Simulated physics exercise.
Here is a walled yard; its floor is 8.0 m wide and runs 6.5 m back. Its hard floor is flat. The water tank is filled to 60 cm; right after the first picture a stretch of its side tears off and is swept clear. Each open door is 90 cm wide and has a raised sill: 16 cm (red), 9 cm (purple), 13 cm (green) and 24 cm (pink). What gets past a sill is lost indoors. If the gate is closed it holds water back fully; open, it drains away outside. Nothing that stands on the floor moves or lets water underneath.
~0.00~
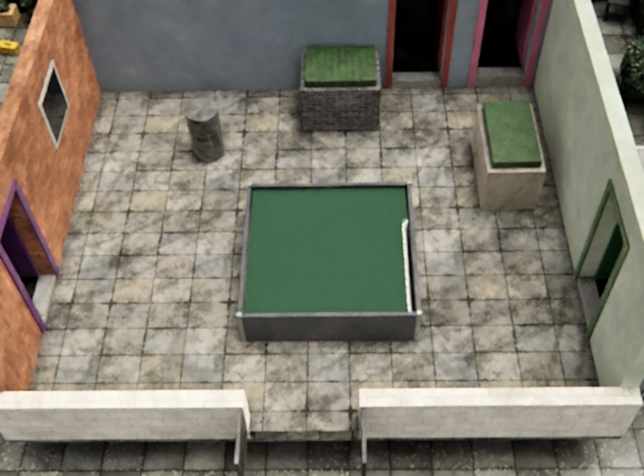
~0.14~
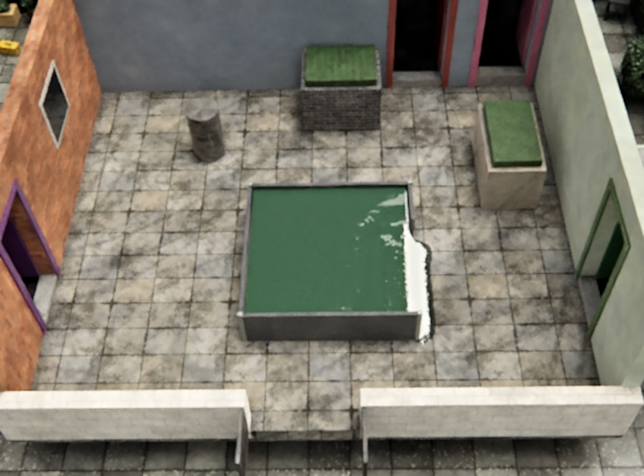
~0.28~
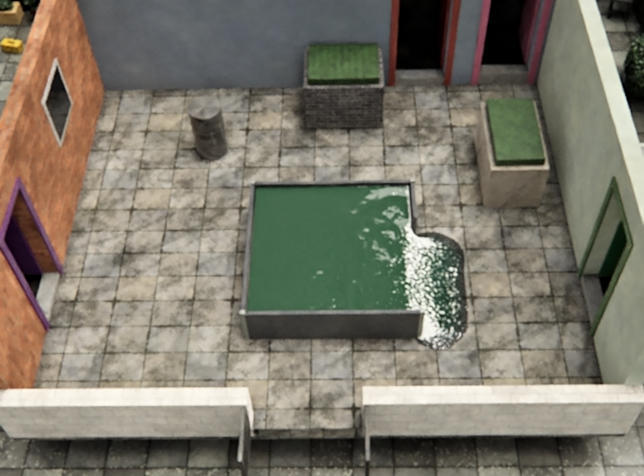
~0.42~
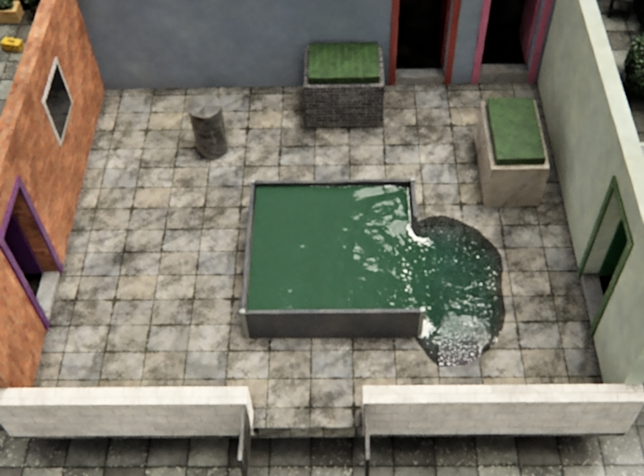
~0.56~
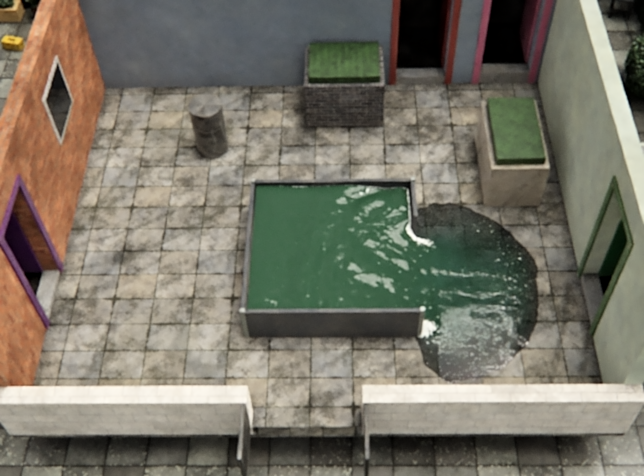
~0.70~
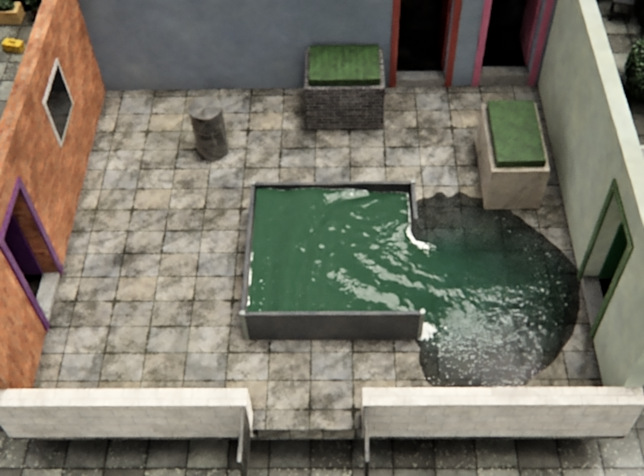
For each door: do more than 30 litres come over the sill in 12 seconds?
Door by door: At the red door it stays under the limit; at the purple door it keeps below the limit; at the green door it passes the limit; at the pink door it does not reach the limit.
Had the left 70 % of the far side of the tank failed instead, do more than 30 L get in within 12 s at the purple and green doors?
Against that limit: Purple under, green not over.
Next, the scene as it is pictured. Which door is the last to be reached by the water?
It is the purple one.
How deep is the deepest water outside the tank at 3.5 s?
Up to some 28 cm.
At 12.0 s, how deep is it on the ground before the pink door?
Some 9.0 cm.
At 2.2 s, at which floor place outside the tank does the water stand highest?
At about (597, 376).
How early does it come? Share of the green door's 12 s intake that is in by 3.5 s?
About 75 per cent.
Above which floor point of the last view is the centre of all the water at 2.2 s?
At about (413, 285).
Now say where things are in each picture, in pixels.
The water tank at (329, 249) is whole and still, 60 cm deep, in the first picture.
The front is at a hidden place, 0.9 m from the gap at (412, 283); 0.3 m2 of floor is under water; 60 cm left at the back of the water tank, in the second picture.
Water pours out at (415, 282) and has run 1.0 m, to (447, 342); typically 10 cm deep outside, 60 cm at the water tank's back, in the third picture.
Water pours out at (415, 281) and has run 1.4 m, to (471, 232); typically 8 cm deep outside, 60 cm at the water tank's back, in the fourth picture.
The front is at (530, 262), 1.9 m from the gap at (414, 281); 3.9 m2 of floor is under water; 60 cm left at the back of the water tank, in the fifth picture.
Water pours out at (415, 283) and has run 2.4 m, to (570, 271); typically 5 cm deep outside, 58 cm at the water tank's back, in the sixth picture.
After 1.4 s water covers 20 % of the floor and is deepest (33 cm) near (576, 281); red door not reached, purple door not reached, green door 17 cm at the sill, 58 L in, pink door not reached.
After 2.2 s water covers 20 % of the floor and is deepest (42 cm) near (597, 376); red door not reached, purple door not reached, green door 33 cm at the sill, 169 L in, pink door not reached.
After 3.5 s water covers 30 % of the floor and is deepest (28 cm) near (576, 281); red door not reached, purple door not reached, green door 27 cm at the sill, 325 L in, pink door 17 cm at the sill, 0 L in.
After 7.0 s water covers 65 % of the floor and is deepest (20 cm) near (604, 412); red door 8 cm at the sill, 0 L in, purple door 4 cm at the sill, 0 L in, green door 16 cm at the sill, 418 L in, pink door 12 cm at the sill, 0 L in.
After 12.0 s water covers 95 % of the floor and is deepest (11 cm) near (106, 92); red door 8 cm at the sill, 0 L in, purple door 7 cm at the sill, 0 L in, green door 9 cm at the sill, 425 L in, pink door 9 cm at the sill, 0 L in.
